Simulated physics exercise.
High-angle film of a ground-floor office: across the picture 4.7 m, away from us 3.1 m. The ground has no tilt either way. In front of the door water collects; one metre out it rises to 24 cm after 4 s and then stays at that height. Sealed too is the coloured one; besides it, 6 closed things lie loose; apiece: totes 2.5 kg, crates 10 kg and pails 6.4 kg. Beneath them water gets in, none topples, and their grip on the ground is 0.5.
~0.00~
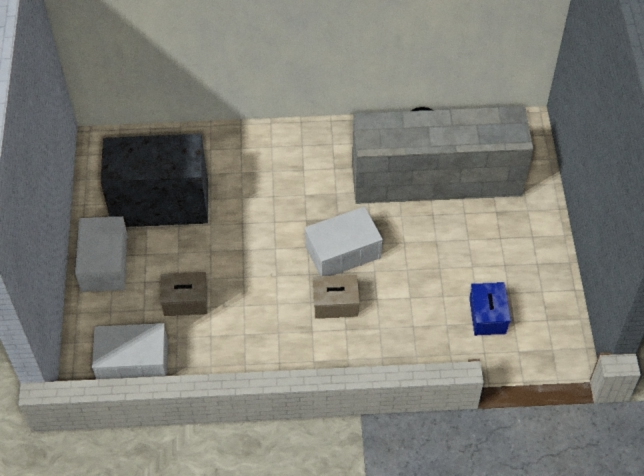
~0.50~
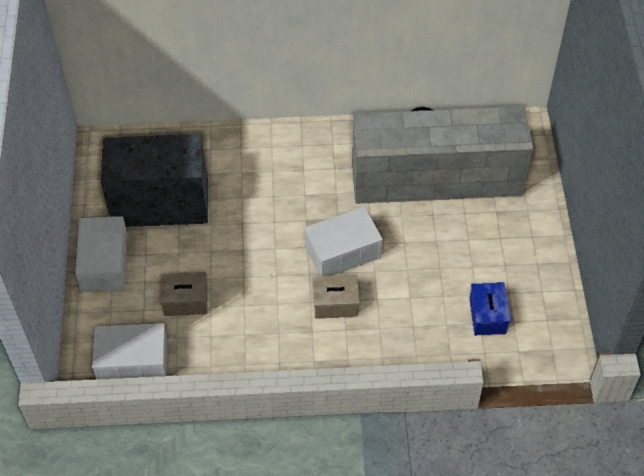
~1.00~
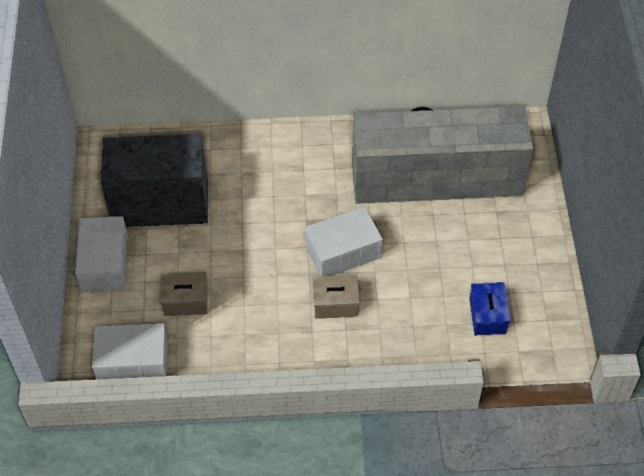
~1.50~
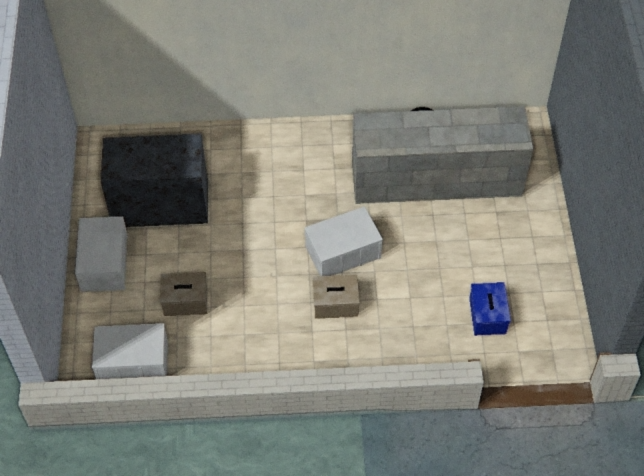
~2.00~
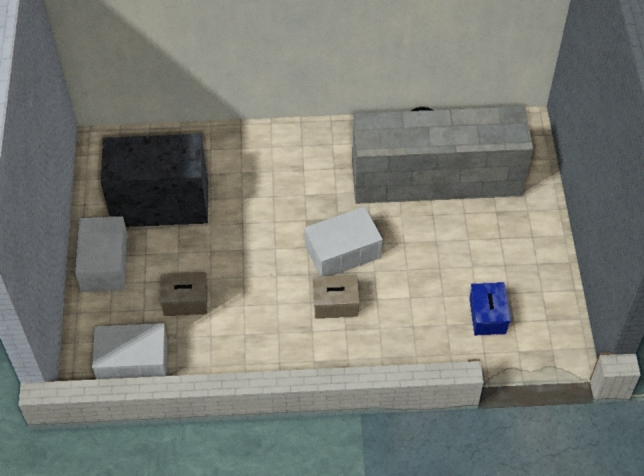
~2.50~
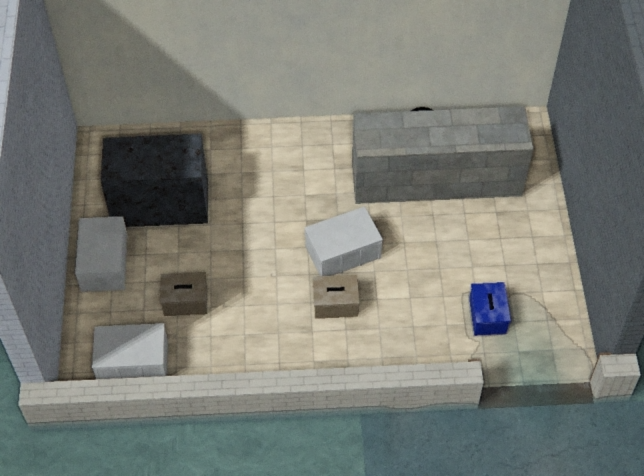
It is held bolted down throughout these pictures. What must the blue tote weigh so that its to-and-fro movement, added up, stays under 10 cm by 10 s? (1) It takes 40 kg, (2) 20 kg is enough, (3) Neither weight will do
The answer is 1.
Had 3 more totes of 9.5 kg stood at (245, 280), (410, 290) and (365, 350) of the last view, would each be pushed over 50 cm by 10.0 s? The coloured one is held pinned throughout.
In turn: Beyond it, within it, beyond it.
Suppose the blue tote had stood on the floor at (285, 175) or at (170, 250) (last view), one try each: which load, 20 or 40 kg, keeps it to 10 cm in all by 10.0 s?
One by one: The small mass suffices; the small mass suffices.
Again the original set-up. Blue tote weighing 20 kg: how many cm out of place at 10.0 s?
I'd put it at roughly 60 cm.
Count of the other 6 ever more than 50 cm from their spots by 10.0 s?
Counting them up, I find 4.
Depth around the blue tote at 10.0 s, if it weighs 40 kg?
Something like 9 centimetres.
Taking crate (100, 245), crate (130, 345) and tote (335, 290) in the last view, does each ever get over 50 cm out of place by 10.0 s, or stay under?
Not exceeded, Not exceeded, Exceeded, in that order.
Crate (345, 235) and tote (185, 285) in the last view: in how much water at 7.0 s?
Close to 4 and 4 centimetres.
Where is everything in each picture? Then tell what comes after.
The first frame shows the blue tote at (491, 302), on the bottom; 0.0 m2 under water; 0 of 7 have shifted.
The second frame shows the blue tote at (491, 302), on the bottom; 0.0 m2 under water; 0 of 7 have shifted.
The third frame shows the blue tote at (491, 302), on the bottom; water covers 0.0 m2; 0 of 7 have shifted.
The fourth frame shows the blue tote at (491, 302) rests on the ground; 0.0 m2 under water; 0 of 7 have shifted.
The fifth frame shows the blue tote at (491, 302) rests on the ground; 0.1 m2 under water; 0 of 7 have shifted.
The sixth frame shows the blue tote at (491, 302), on the bottom; 0.6 m2 under water; 0 of 7 have shifted.
After 3.5 s the blue tote would be 0 cm from its start with 20 kg and 0 cm from its start with 40 kg; 5 cm of water round it then.
After 4.5 s the blue tote would be 3 cm from its start with 20 kg and 0 cm from its start with 40 kg; 7 cm of water round it then.
After 7.0 s the blue tote would be 26 cm from its start with 20 kg and 0 cm from its start with 40 kg; 8 cm of water round it then.
After 10.0 s the blue tote would be 59 cm from its start with 20 kg and 0 cm from its start with 40 kg; 9 cm of water round it then.
